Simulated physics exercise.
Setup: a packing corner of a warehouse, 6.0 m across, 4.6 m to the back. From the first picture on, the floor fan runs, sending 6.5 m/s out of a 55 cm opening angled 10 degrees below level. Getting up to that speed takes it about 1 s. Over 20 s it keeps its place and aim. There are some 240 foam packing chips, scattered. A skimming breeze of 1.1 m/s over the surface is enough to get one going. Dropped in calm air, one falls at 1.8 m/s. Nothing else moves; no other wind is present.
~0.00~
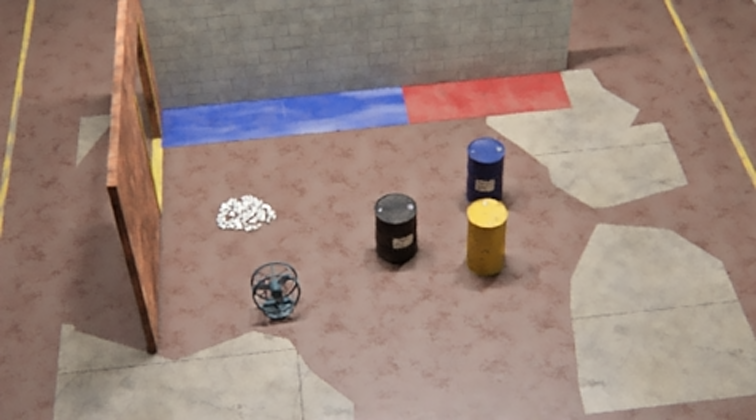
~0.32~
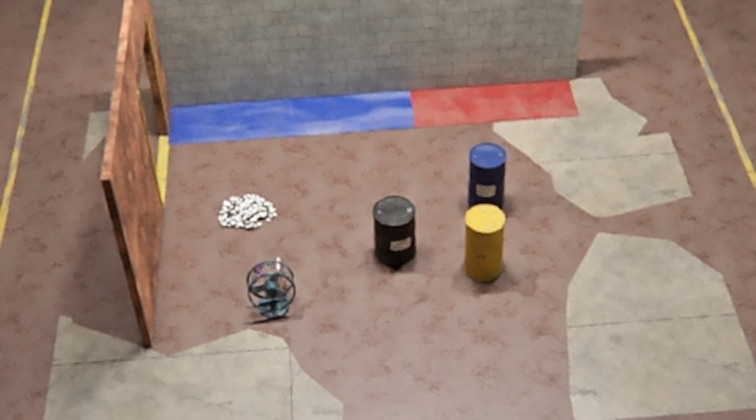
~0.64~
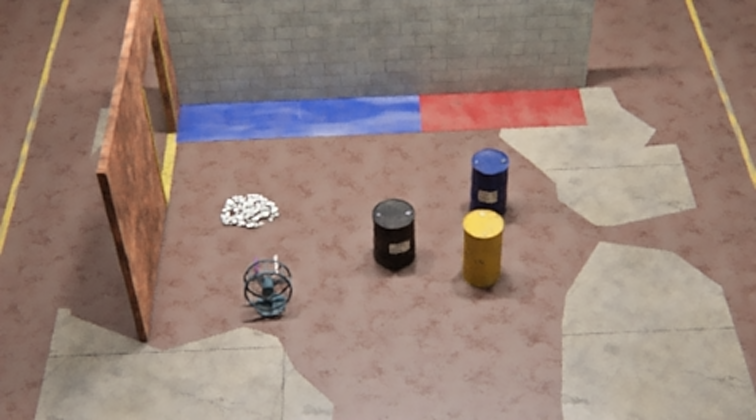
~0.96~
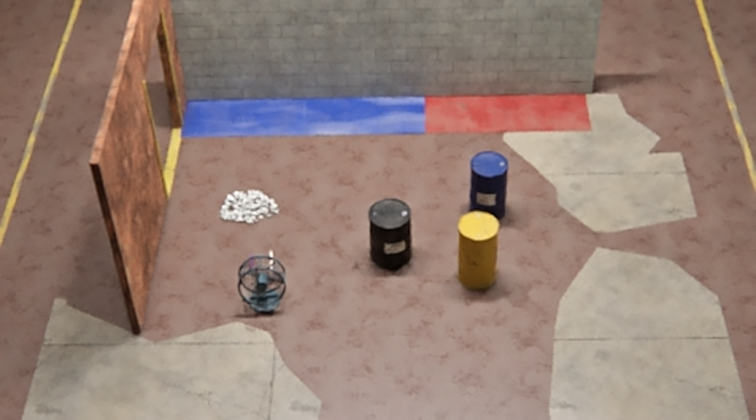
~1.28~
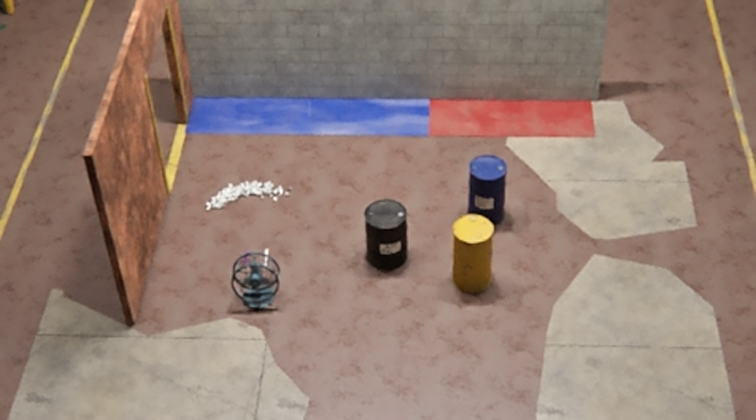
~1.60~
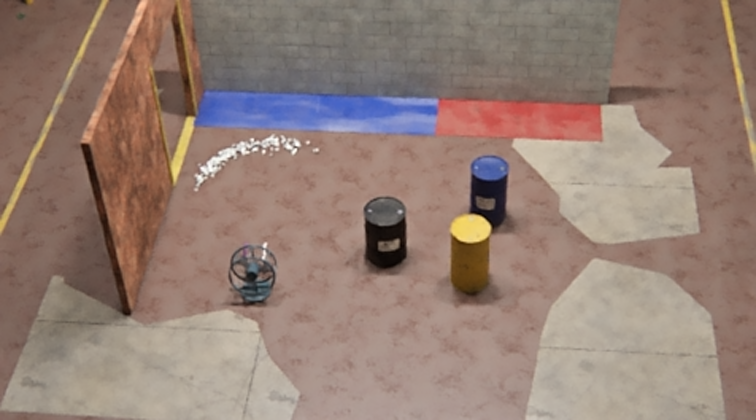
White foam chips lie in a small pile behind a running floor fan, near three barrels, then slide away from it across the brown floor, spreading into a curved band close to the blue marked area by the wall.
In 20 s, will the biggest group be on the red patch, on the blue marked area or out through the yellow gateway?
The biggest group is at the yellow one.
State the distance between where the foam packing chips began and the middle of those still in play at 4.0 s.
I'd put it at close to 2.2 m.
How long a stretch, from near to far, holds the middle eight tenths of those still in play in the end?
I'd put it at around 0.4 m.
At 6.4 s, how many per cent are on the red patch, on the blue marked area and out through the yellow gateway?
Roughly 15 % red, 10 % blue and 70 % yellow.
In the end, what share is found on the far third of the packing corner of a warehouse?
Roughly 15 %.
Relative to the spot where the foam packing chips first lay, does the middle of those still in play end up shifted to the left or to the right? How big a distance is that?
Direction to the left-hand side, distance about 1.4 m.
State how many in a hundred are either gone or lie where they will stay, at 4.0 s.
My guess would be around 10 %.
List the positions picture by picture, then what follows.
The middle of the foam packing chips is near (244, 214), none has stirred yet and the mouth of the floor fan is at (275, 288), in the first picture.
The middle of the foam packing chips is near (246, 212), none has stirred yet, the yellow gateway is centred on (166, 170), the blue marked area is centred on (291, 117) and the red patch is centred on (493, 103), in the second picture.
The middle of the foam packing chips is near (248, 211), none has stirred yet, the top of a barrel is at (394, 213) and the top of a barrel is at (490, 161), in the third picture.
The middle of the foam packing chips is near (248, 207) and about 1 % have left their places, in the fourth picture.
The middle of the foam packing chips is near (242, 191), the farthest in sight from the floor fan is at (247, 183) and about 90 % have left their places, in the fifth picture.
The middle of the foam packing chips is near (235, 152), the farthest in sight from the floor fan is at (273, 137) and all have left their places, in the sixth picture.
After 4.0 s, 54 % are out through the yellow gateway, 25 % on the blue marked area and 13 % on the red patch; the middle of those still in play is near (189, 116); 8 % have settled or left.
After 6.4 s, 68 % are out through the yellow gateway, 9 % on the blue marked area and 16 % on the red patch; the middle of those still in play is near (165, 111); 13 % have settled or left.
After 11.0 s, 69 % are out through the yellow gateway, 9 % on the blue marked area and 12 % on the red patch; the middle of those still in play is near (175, 111); 47 % have settled or left.
After 20.0 s, at the end, 72 % are out through the yellow gateway, 9 % on the blue marked area and 7 % on the red patch; the middle of those still in play is near (204, 93).
